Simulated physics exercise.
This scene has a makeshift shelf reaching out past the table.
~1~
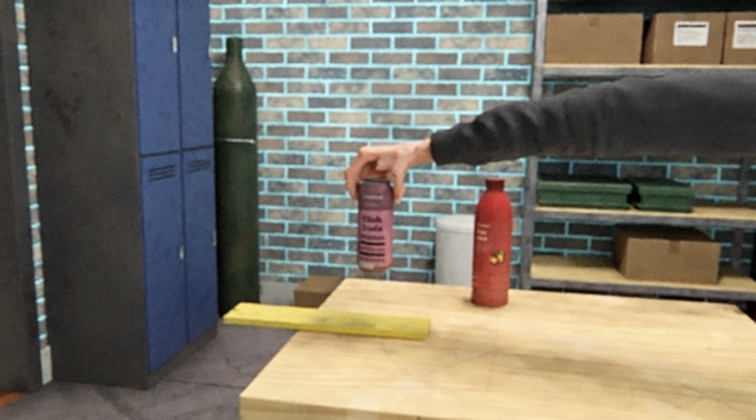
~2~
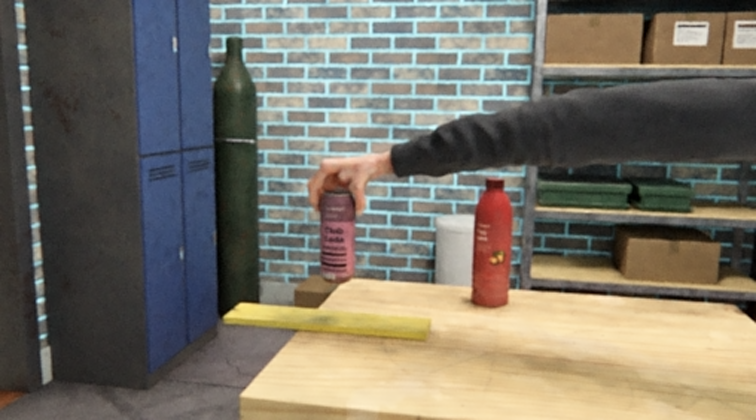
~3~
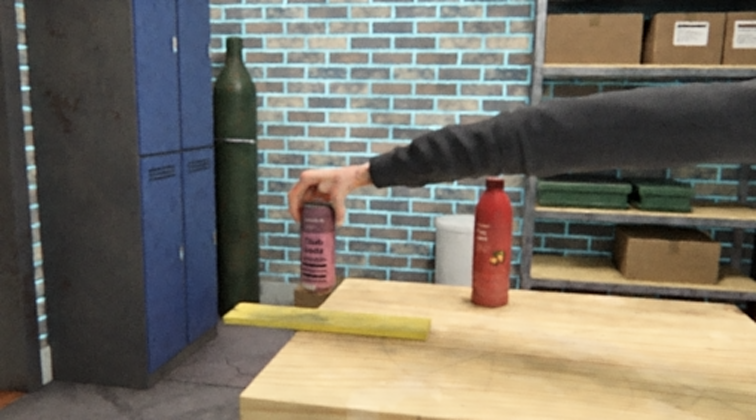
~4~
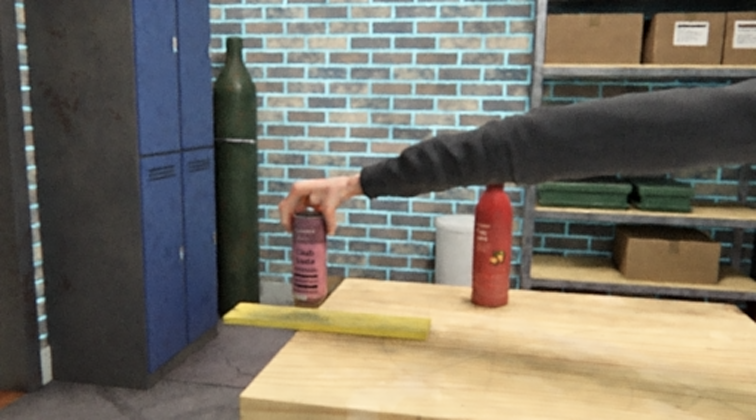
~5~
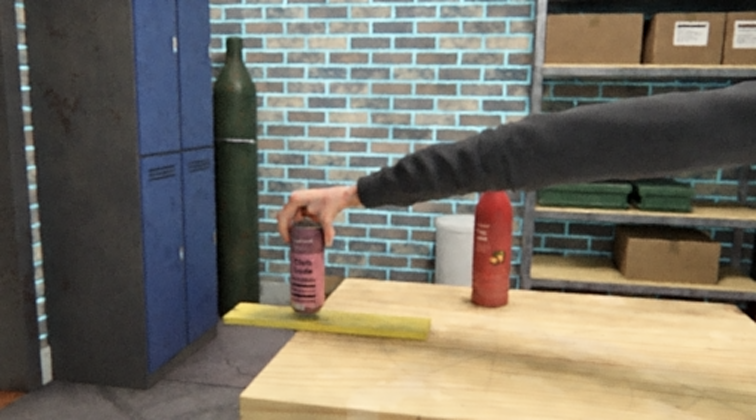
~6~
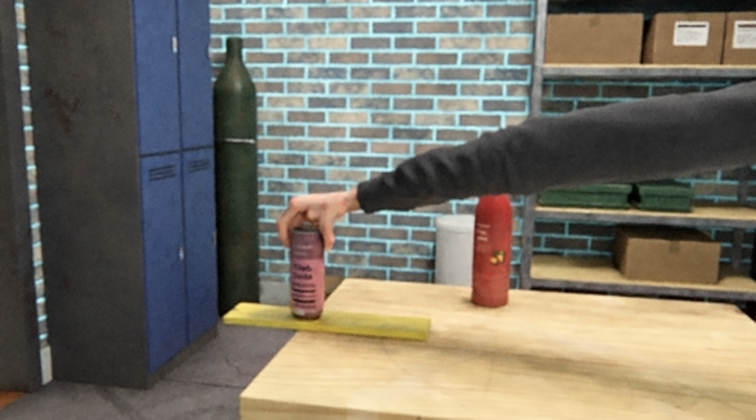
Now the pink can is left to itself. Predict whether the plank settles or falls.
Settles.
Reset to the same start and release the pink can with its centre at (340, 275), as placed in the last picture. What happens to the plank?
It stays put.
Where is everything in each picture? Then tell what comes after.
The first frame shows on its way; pink can (375, 226); yellow plank (328, 321).
The second frame shows on its way; pink can (338, 237); yellow plank (328, 321).
The third frame shows on its way; pink can (318, 248); yellow plank (328, 321).
The fourth frame shows on its way; pink can (309, 258); yellow plank (328, 321).
The fifth frame shows on its way; pink can (307, 268); yellow plank (328, 321).
The sixth frame shows set down, still held; pink can (307, 273); yellow plank (328, 321).
Then, 0.80 s on from there, no change.
Then, 1.60 s on from there, pink can resting near (307, 274).
In the end, all 3 unmoved. At the end, from the last picture's camera, pink can near (307, 274). The plank holds.
